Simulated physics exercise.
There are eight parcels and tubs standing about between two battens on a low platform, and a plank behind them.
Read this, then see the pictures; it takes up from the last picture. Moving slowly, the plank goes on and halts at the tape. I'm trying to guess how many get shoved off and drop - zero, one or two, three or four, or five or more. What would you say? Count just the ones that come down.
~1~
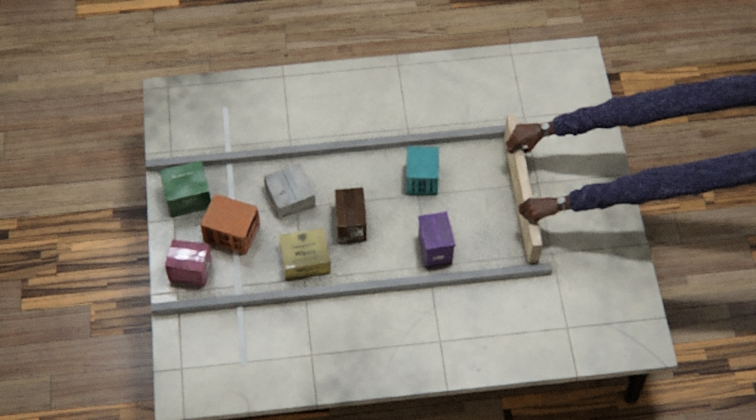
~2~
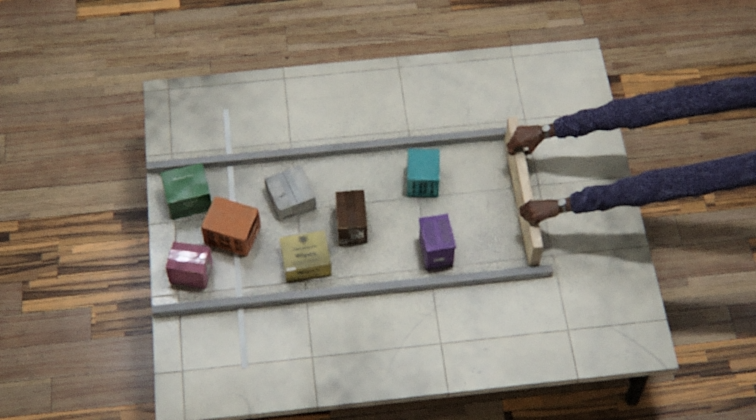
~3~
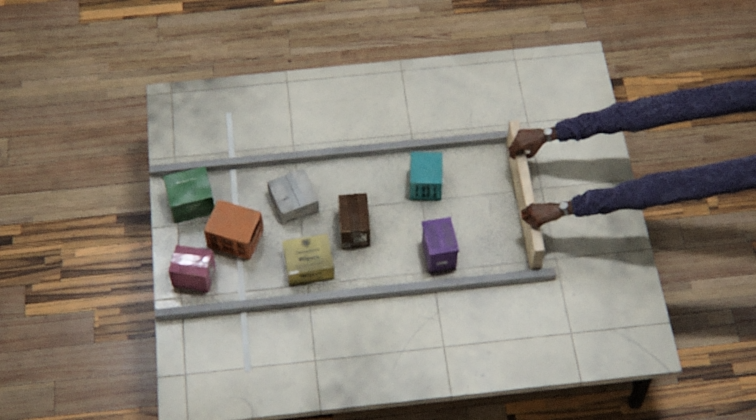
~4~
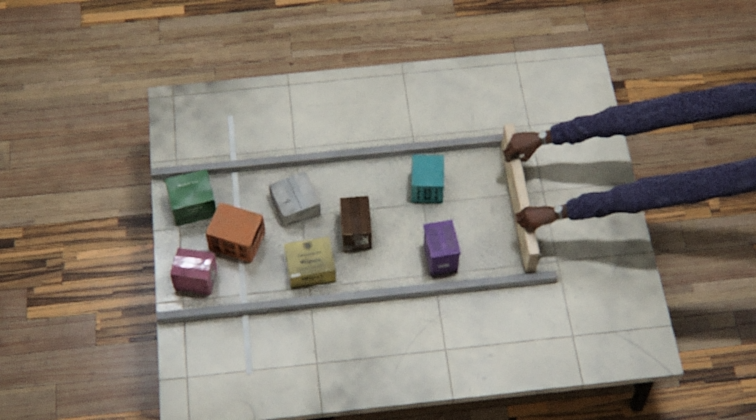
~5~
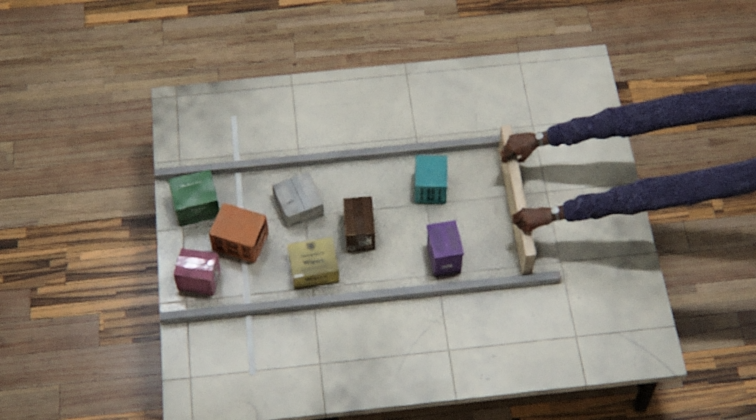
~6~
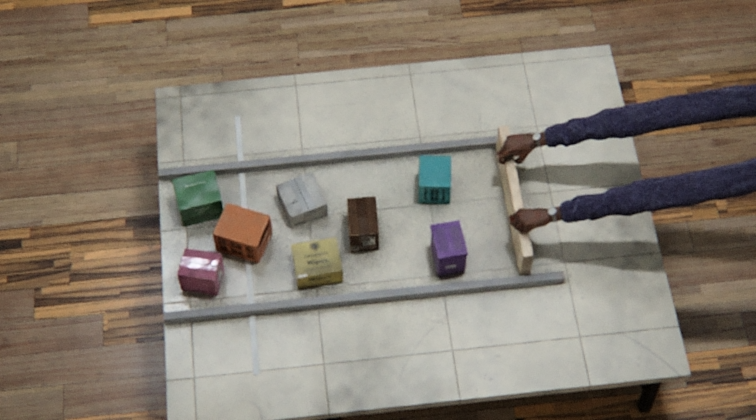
I would say one or two.
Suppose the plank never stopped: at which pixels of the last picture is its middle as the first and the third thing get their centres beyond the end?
The middle is at about (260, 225), later at about (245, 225).
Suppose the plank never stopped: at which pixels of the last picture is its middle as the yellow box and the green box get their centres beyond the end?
First near (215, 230), second near (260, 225).
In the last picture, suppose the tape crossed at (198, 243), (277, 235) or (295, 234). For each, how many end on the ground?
It would be 5, 0 and 0.
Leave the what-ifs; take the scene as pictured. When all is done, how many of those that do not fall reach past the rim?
The count would be 1.
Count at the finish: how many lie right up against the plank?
Well, it touches 3.
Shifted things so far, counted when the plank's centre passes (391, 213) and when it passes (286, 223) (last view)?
The counts are 3 and 8.
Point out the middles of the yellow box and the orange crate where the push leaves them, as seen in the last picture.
First object: (196, 278); second object: (163, 239).
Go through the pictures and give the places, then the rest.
The first picture shows pink parcel (189, 263); green box (186, 189); orange crate (231, 224); plank (522, 190); tape (234, 230).
The second picture shows green box (187, 191); brown parcel (351, 217).
The third picture shows orange crate (234, 229); white box (293, 196).
The fourth picture shows pink parcel (194, 271); purple tote (441, 248).
The fifth picture shows green box (195, 198); plank (516, 200).
The sixth picture shows pink parcel (201, 272); green box (199, 198); orange crate (243, 233); plank (514, 200); tape (247, 238).
A little later, none off yet; pink parcel at rest near (201, 272); green box at rest near (199, 198); orange crate at rest near (243, 233).
When it is over, the number that fall off is one or two; down, green box and pink parcel.
